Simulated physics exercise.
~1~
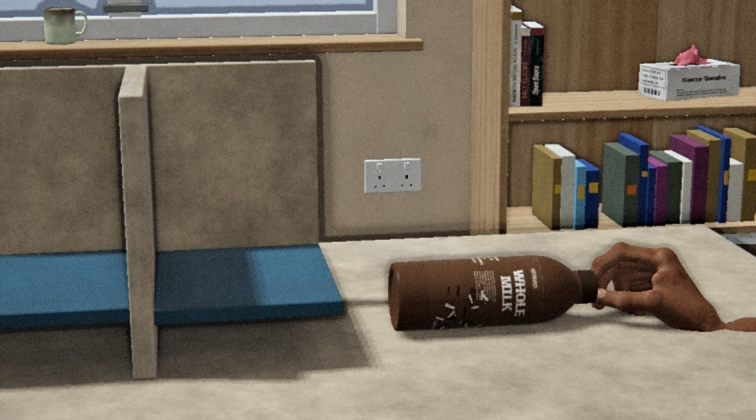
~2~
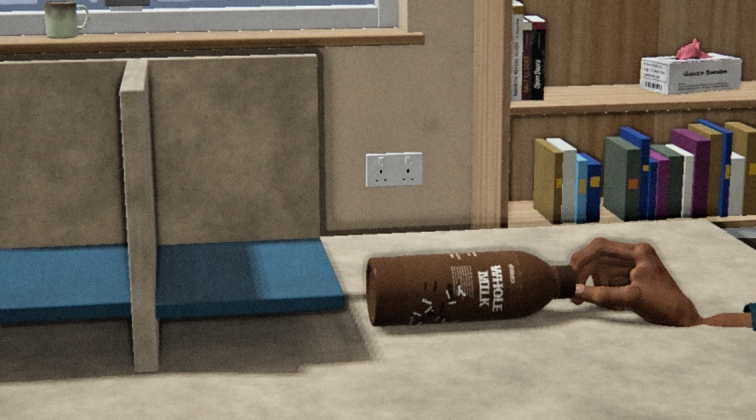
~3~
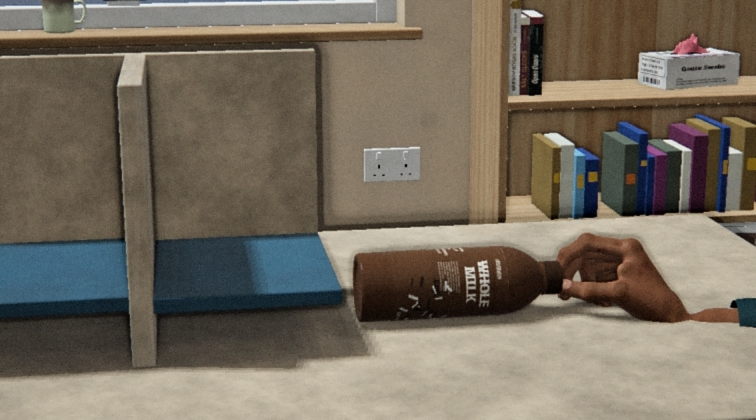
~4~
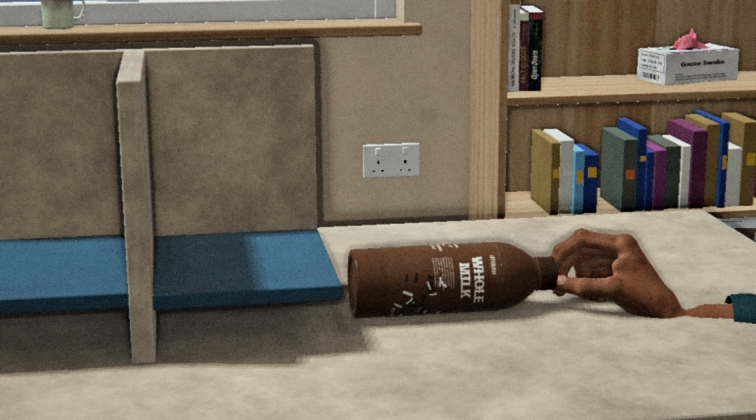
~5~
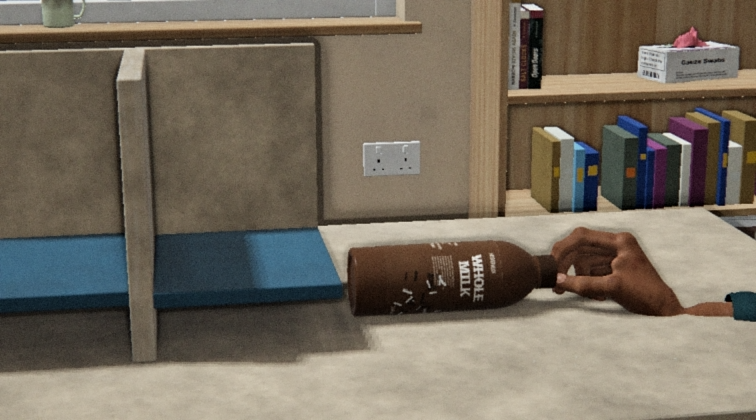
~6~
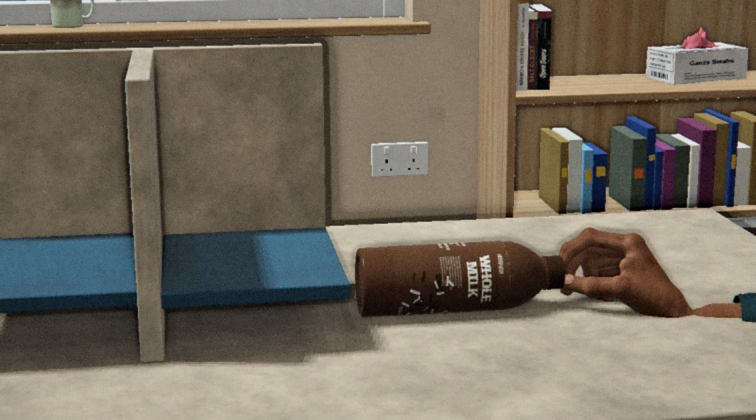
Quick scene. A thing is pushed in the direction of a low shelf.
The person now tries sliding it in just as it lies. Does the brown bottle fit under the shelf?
No.
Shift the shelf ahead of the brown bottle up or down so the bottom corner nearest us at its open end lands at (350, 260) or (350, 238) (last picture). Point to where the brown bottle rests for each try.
About (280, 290) and (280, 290).
Then, 0.20 s past the last view, brown bottle sliding up to the opening near (452, 278).
Then, 0.26 s past the last view, brown bottle sliding up to the opening near (441, 279).
Finally, the brown bottle catches on the edge, near (440, 279).
